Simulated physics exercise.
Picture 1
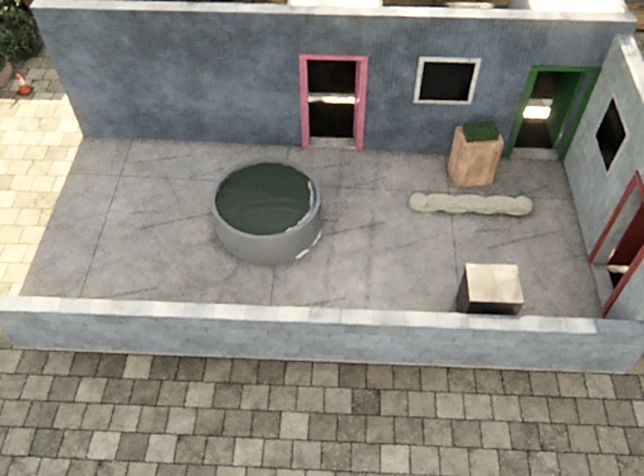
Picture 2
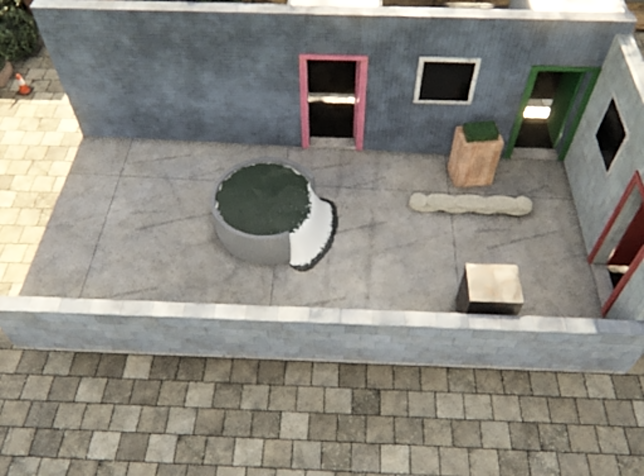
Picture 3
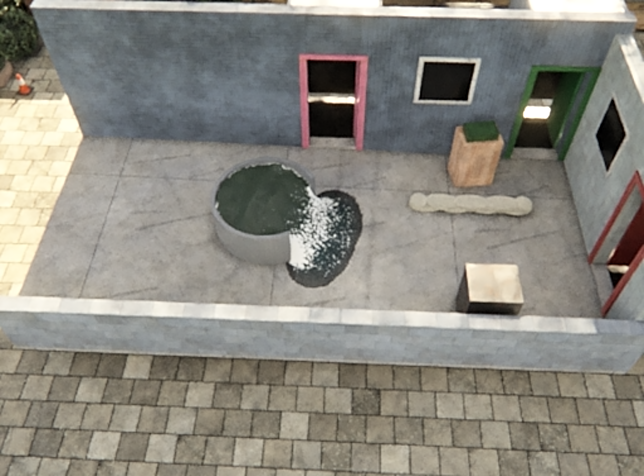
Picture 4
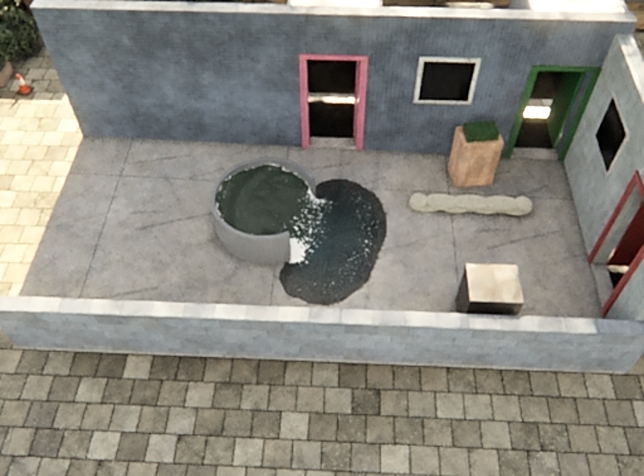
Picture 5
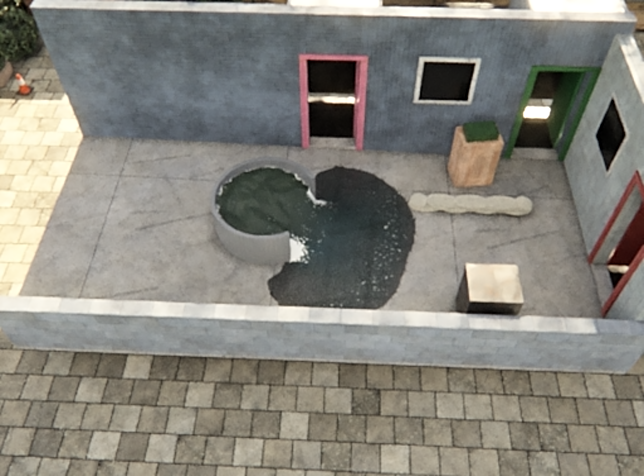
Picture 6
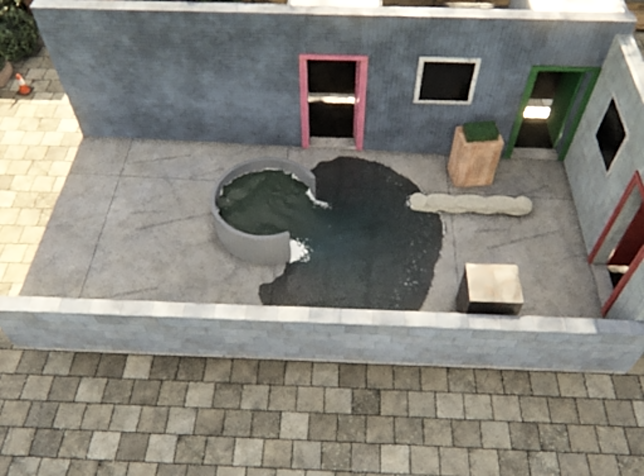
The clip opens on a walled yard with coloured doors and a round tank of still, dark water. Water bursts from the tank's right side in a white, foaming rush, then spreads across the paving as a widening dark pool, reaching the near wall and the left end of the pale, low barrier.
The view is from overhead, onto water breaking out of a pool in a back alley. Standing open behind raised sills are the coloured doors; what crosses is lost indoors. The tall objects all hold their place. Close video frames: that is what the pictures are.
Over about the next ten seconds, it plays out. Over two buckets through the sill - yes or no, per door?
Pink door - no, green door - yes, red door - yes.
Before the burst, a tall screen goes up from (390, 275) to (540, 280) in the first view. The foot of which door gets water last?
My pick is the one in pink.
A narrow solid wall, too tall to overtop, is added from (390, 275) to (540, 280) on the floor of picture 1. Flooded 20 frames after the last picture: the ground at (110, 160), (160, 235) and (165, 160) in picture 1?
Untouched; untouched; untouched.
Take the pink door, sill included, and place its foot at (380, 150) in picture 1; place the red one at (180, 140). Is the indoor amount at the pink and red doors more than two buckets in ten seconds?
The pink door falls short, and the red door falls short.
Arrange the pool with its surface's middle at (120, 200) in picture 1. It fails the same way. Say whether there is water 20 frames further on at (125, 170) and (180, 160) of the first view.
Bone-dry, bone-dry.
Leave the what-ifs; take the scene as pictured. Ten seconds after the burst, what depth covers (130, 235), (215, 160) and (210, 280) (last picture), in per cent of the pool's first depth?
Roughly 0 per cent, 0 per cent and 0 per cent.
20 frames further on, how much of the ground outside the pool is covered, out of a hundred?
Near 45 in a hundred.
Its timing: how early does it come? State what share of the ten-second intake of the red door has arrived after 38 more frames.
Something like 80 in a hundred.
A moment on, water covers 35 % of the floor; the pink door wet at the sill, nothing in, the green door not reached, the red door not reached.
Next, water covers 40 % of the floor; the pink door wet at the sill, nothing in, the green door wet at the sill, nothing in, the red door over two buckets in.
Then, water covers 45 % of the floor; the pink door wet at the sill, nothing in, the green door under two buckets in, the red door far over two buckets in.
Later, water covers 50 % of the floor; the pink door wet at the sill, nothing in, the green door over two buckets in, the red door far over two buckets in.
In the end, water covers 45 % of the floor; the pink door wet at the sill, nothing in, the green door far over two buckets in, the red door far over two buckets in.
